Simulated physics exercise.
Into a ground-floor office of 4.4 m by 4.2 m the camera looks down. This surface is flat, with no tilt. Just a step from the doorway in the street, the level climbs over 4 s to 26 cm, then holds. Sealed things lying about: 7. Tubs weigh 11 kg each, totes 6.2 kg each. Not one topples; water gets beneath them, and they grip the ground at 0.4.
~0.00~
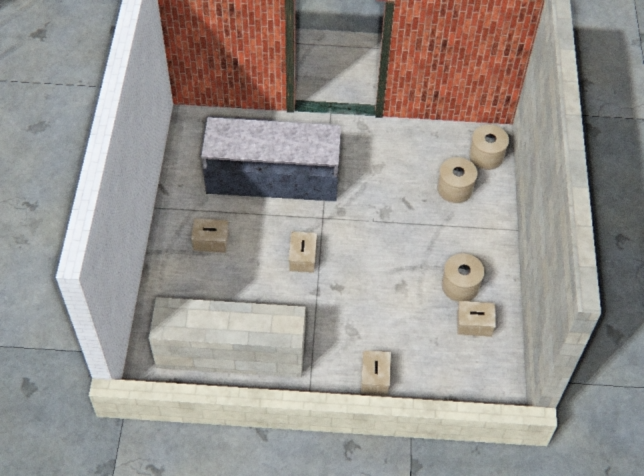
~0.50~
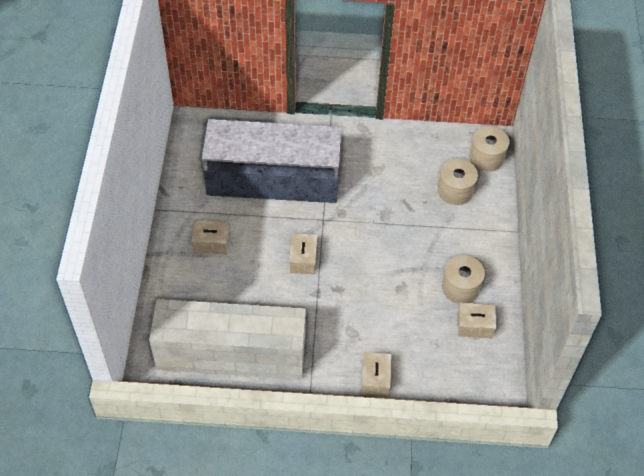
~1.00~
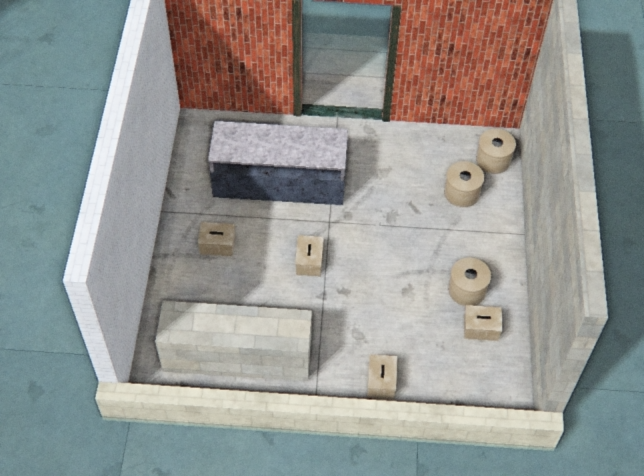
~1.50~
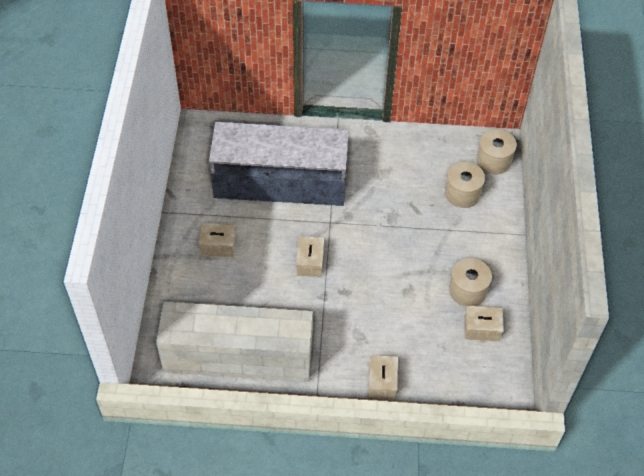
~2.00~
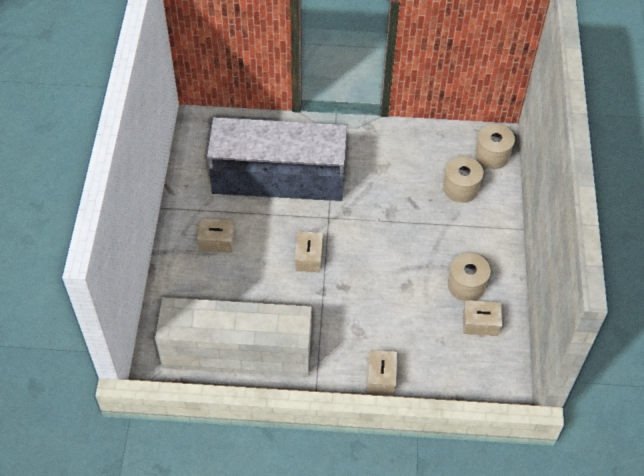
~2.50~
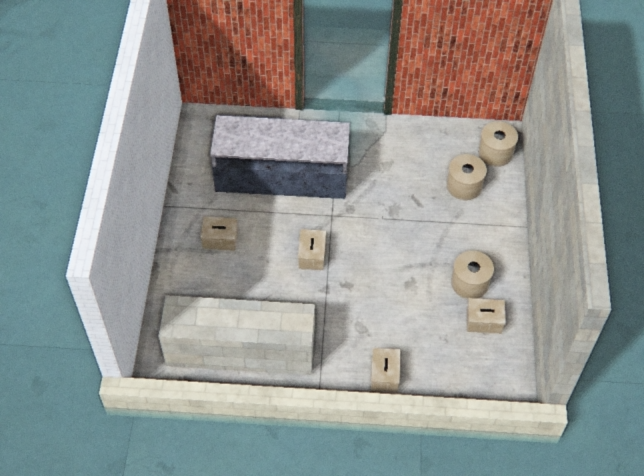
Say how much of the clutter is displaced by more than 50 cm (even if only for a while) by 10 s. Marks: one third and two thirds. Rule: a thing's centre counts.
Watching this, the moved portion will reach or pass two thirds.
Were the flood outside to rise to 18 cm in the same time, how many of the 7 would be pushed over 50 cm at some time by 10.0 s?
Then the count would be 1.
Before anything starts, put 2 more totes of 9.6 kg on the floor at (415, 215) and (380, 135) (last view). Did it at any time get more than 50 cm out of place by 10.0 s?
Taking them in order, the first is above the threshold and the second is above the threshold.
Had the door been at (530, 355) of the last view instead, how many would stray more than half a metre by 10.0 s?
The count would be 4.
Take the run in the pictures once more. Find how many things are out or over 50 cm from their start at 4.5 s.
Count: 0.
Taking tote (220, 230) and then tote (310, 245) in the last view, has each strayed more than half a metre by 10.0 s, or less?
Bigger; smaller.
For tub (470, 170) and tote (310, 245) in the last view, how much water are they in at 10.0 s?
About 13 and 5 cm.
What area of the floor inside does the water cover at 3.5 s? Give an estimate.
The covered patch comes to about 3.0 m2.
After 3.5 s 0 of 7 are over 50 cm from their spots; 0 afloat.
After 4.5 s 0 of 7 are over 50 cm from their spots; 0 afloat.
After 7.0 s 3 of 7 are over 50 cm from their spots; 1 afloat.
After 10.0 s 6 of 7 are over 50 cm from their spots, and 6 have been at some point; 6 afloat.
